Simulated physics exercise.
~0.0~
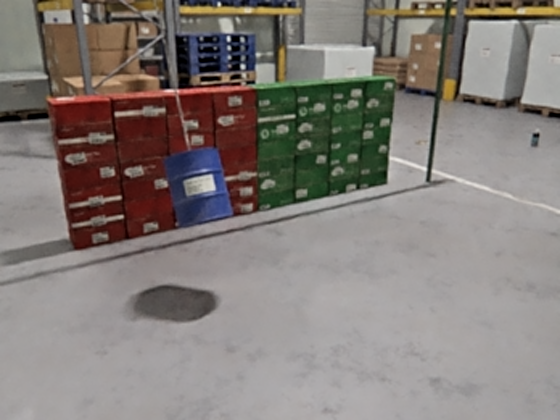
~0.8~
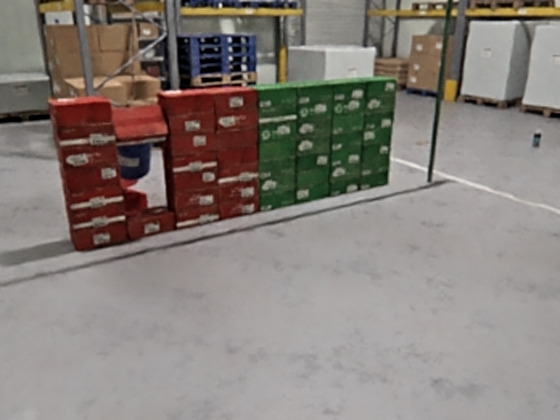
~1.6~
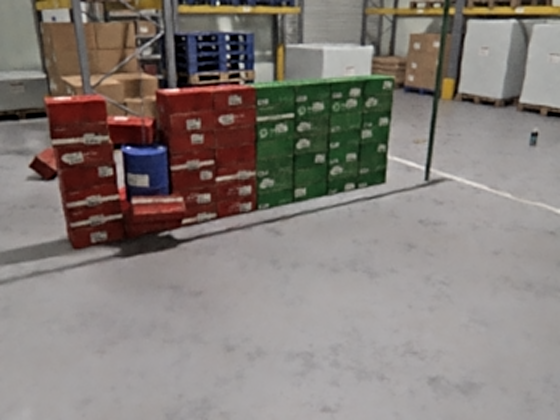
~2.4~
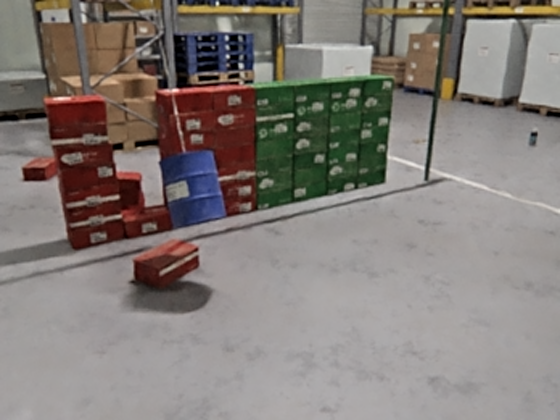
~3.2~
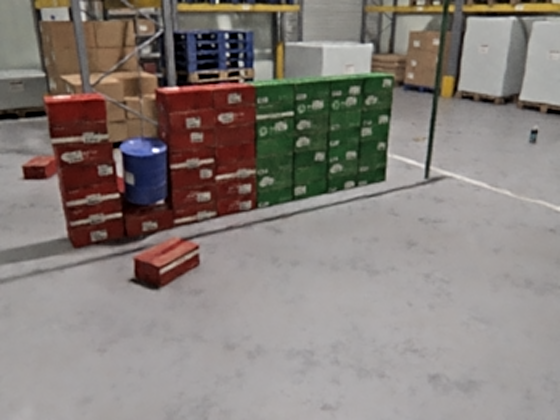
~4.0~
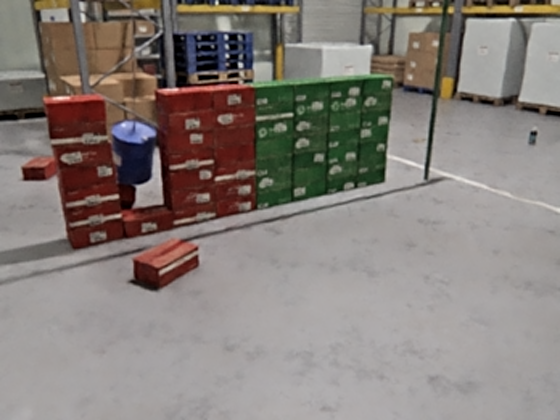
A hanging blue drum swings into the red side of a wall of stacked red and green parcels, knocking several red ones loose and opening a gap. It swings forward and back again, leaving one parcel on the floor in front, another behind, and the green side standing.
